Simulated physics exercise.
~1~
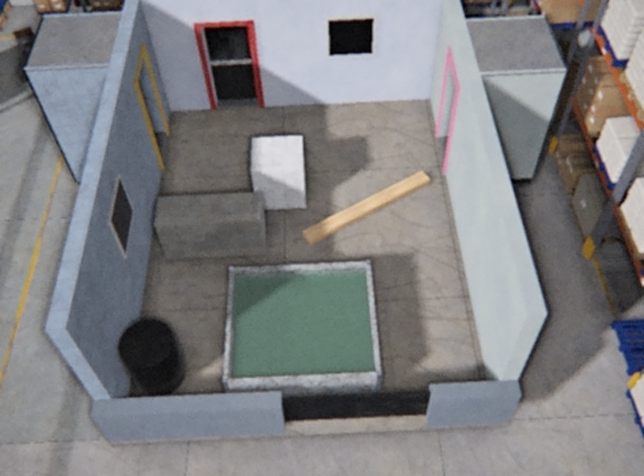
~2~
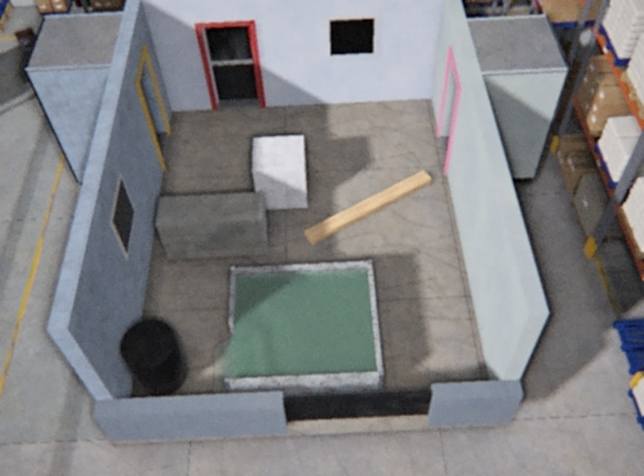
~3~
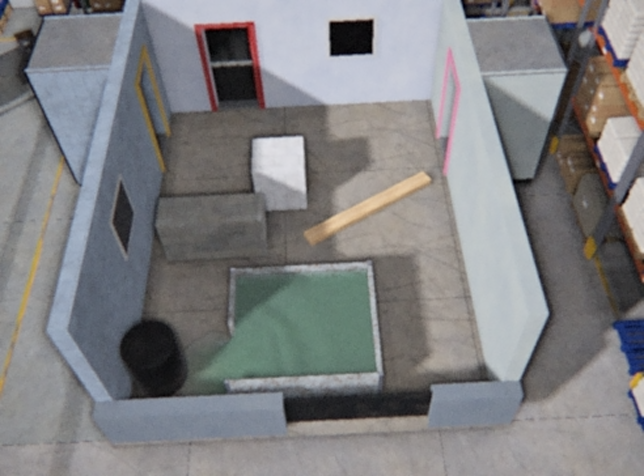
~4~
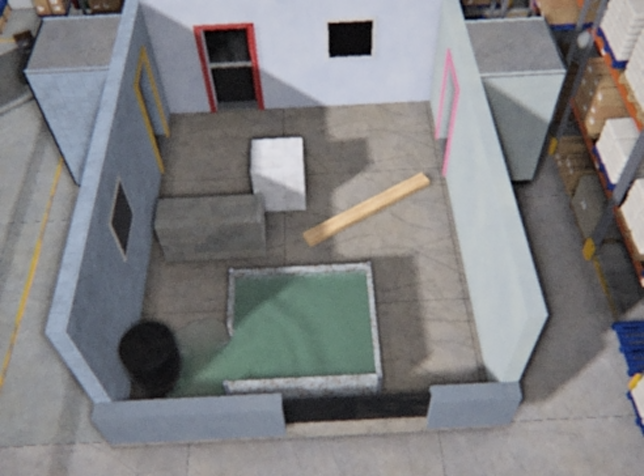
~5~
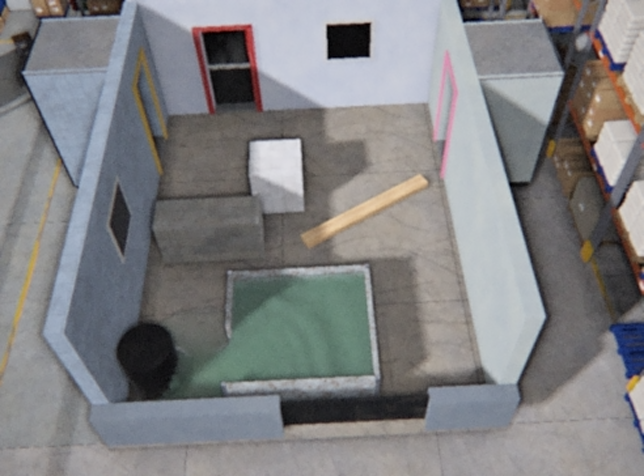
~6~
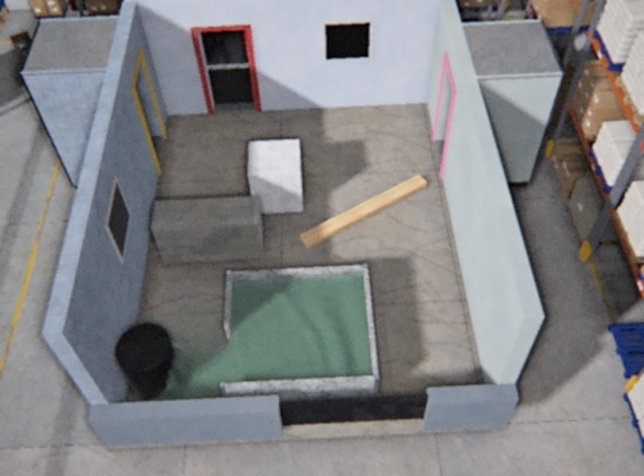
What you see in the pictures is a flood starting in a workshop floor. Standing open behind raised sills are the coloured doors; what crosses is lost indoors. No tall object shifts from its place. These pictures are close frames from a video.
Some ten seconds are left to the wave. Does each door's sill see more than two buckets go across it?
Pink door: Two pails at most; red door: Over two pails; yellow door: Two pails at most.
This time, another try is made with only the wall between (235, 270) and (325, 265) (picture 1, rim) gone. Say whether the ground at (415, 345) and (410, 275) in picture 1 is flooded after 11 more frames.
Untouched, then untouched.
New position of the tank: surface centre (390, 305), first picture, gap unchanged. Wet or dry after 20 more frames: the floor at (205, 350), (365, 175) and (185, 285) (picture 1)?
The three spots read swamped, left dry, swamped.
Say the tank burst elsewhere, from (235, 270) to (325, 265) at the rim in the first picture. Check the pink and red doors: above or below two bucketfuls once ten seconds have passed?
Pink: Exceeds it; red: Exceeds it.
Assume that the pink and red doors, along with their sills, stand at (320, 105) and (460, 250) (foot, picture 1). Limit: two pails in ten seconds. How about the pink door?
One by one: The pink door takes less.
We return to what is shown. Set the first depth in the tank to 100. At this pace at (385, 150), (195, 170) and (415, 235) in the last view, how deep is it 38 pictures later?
Estimate: 0, 4, 10 %.
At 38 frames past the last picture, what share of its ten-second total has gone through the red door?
Around 75 in a hundred.
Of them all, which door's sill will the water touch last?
My answer is the one in pink.
A moment on, water covers 15 % of the floor; the pink door not reached, the red door not reached, the yellow door not reached.
Next, water covers 20 % of the floor; the pink door not reached, the red door not reached, the yellow door not reached.
Then, water covers 40 % of the floor; the pink door not reached, the red door wet at the sill, nothing in, the yellow door wet at the sill, nothing in.
Later, water covers 70 % of the floor; the pink door wet at the sill, nothing in, the red door over two buckets in, the yellow door wet at the sill, nothing in.
In the end, water covers 95 % of the floor; the pink door under two buckets in, the red door over two buckets in, the yellow door wet at the sill, nothing in.
